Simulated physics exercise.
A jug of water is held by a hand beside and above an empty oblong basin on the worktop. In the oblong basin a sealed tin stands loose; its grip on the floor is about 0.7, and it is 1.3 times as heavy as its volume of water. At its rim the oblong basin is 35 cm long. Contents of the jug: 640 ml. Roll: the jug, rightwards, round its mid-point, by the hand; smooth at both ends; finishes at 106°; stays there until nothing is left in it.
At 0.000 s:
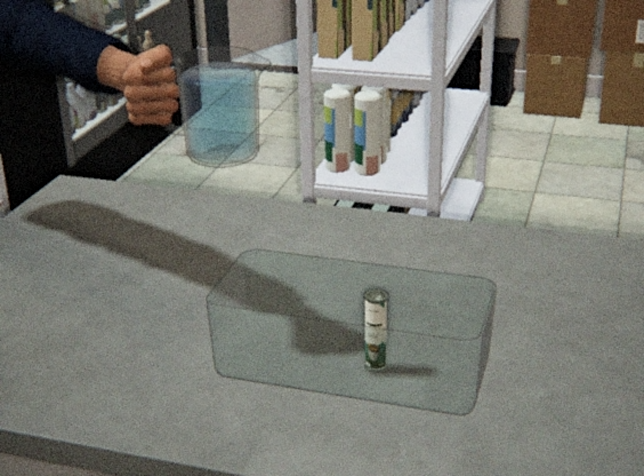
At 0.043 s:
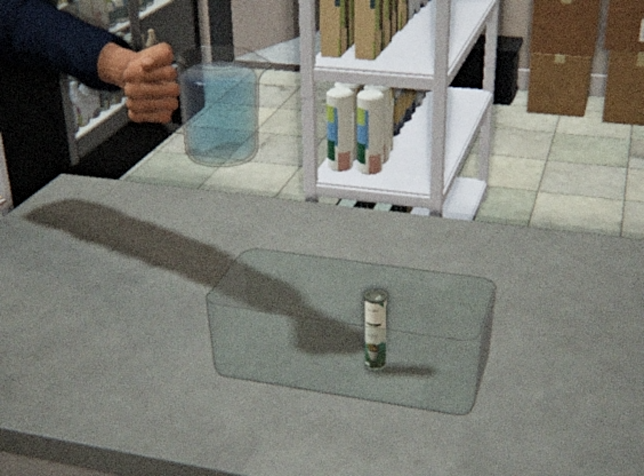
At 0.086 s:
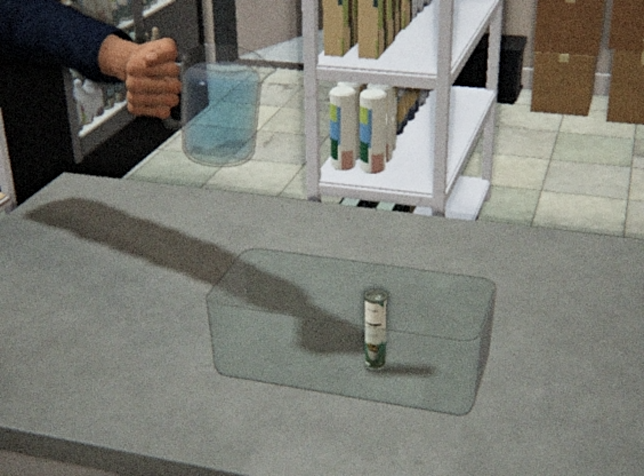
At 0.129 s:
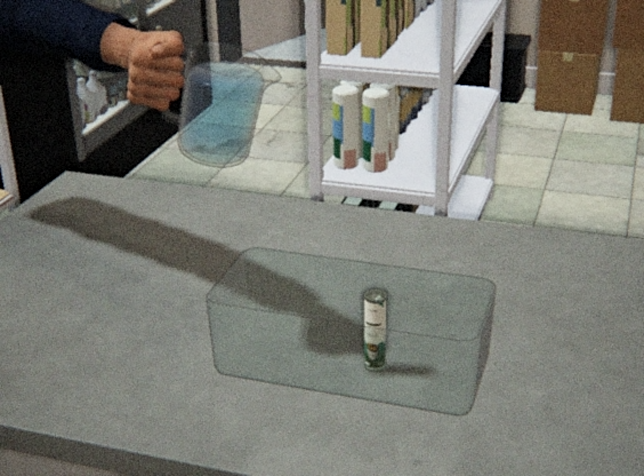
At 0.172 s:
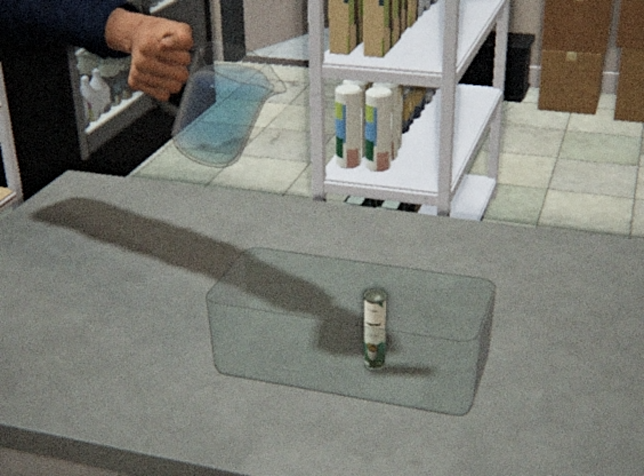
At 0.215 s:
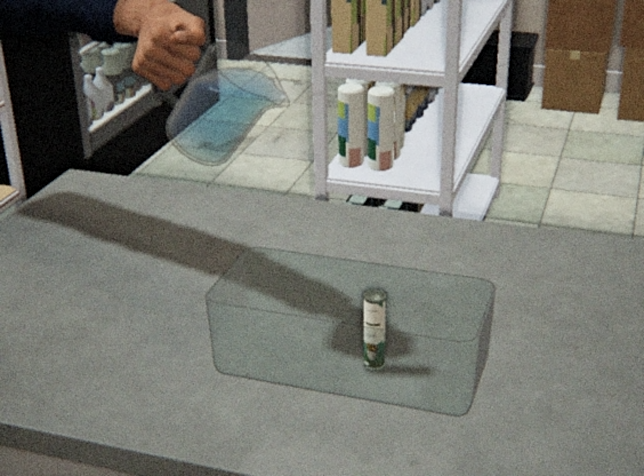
Above a grey worktop, a hand steadily tilts a clear jug of water rightward.
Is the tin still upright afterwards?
It's going to be knocked down.
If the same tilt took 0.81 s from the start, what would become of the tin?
Tips over.
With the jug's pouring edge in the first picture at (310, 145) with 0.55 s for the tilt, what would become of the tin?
It tumbles.
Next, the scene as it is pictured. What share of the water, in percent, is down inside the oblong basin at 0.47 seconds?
About 5%.
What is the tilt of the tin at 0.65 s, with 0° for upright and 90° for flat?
About 15 degrees.
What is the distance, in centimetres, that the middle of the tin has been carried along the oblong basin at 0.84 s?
The tin is about 8 cm from where it started.
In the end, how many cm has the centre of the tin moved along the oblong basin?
About 8.5 cm.
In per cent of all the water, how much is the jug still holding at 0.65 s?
About 16 per cent.
After 0.47 s the tilt is 100° and 57 per cent is still to pour; the tin stands where it began.
After 0.65 s the tilt is 106° and 16 per cent is still to pour; the tin leans 13°.
After 0.84 s the tilt is 106° and 3 per cent is still to pour; the tin lies on its side.
After 1.05 s the tilt is 106° and 0 per cent is still to pour; the tin lies on its side.
In the end the tin lies on its side.
